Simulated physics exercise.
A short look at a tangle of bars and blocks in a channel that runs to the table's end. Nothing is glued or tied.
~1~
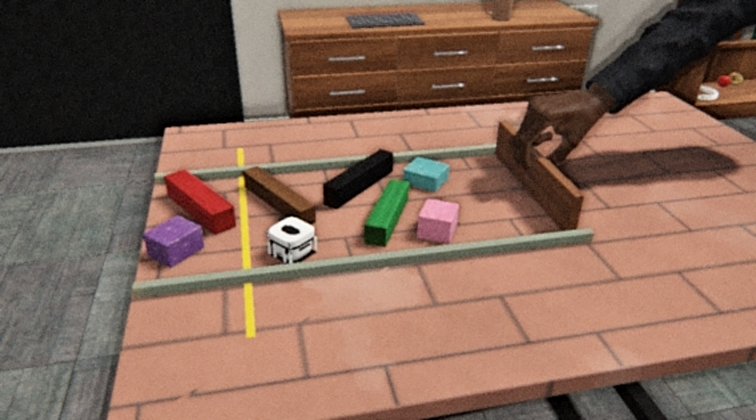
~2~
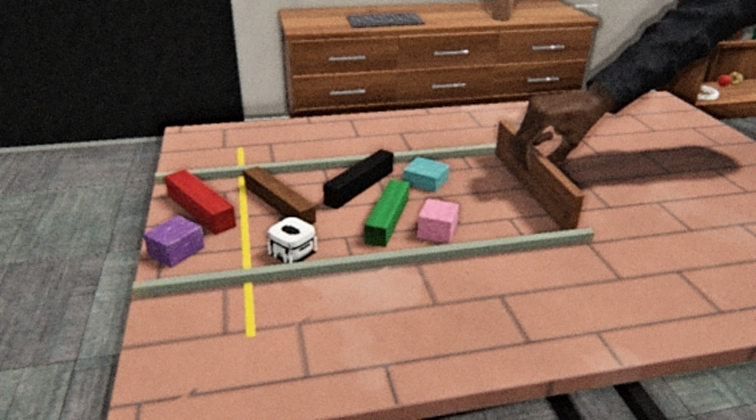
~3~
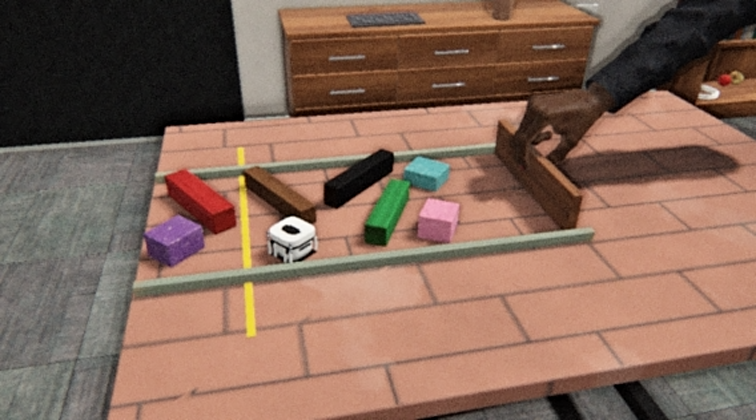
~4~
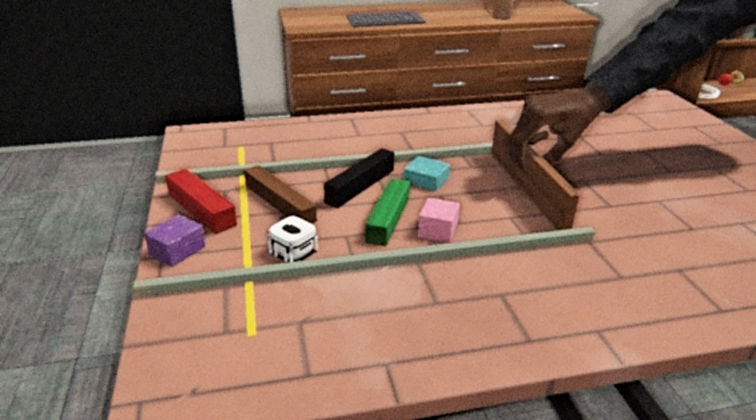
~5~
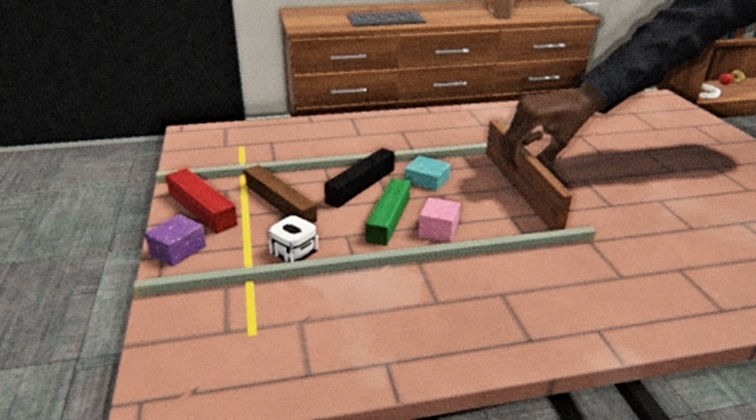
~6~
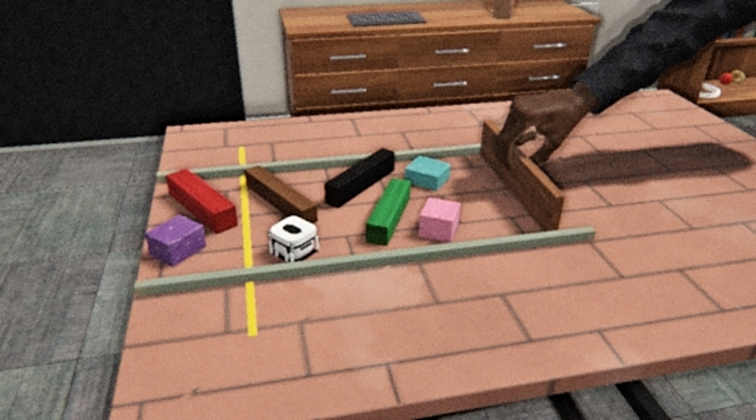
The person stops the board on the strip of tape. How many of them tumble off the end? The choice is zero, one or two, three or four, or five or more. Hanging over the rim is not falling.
In the end the number that fall off is one or two.
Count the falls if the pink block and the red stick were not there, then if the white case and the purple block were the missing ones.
It would be 0 and 0.
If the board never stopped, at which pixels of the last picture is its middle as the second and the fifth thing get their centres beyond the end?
First at (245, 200), next at (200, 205).
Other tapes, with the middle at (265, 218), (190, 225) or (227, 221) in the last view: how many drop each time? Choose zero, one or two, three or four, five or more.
For each place: Zero; 5 or more; three to four.
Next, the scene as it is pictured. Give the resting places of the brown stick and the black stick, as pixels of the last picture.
About (175, 210), and the other about (195, 195).
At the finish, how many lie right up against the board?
That makes 3.
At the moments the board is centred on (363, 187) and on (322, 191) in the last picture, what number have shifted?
By then 6, and 6.
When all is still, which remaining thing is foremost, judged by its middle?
The red stick.
Soon after, none off yet; purple block at rest near (176, 240); red stick at rest near (201, 200); brown stick at rest near (279, 194).
After that, none off yet; purple block at rest near (176, 240); red stick at rest near (201, 200); brown stick displaced a little near (261, 200).
And then, none off yet; purple block moving near (168, 241); red stick displaced a little near (185, 202); brown stick displaced a little near (216, 207).
In the end, the number that fall off is one or two; gone, purple block.
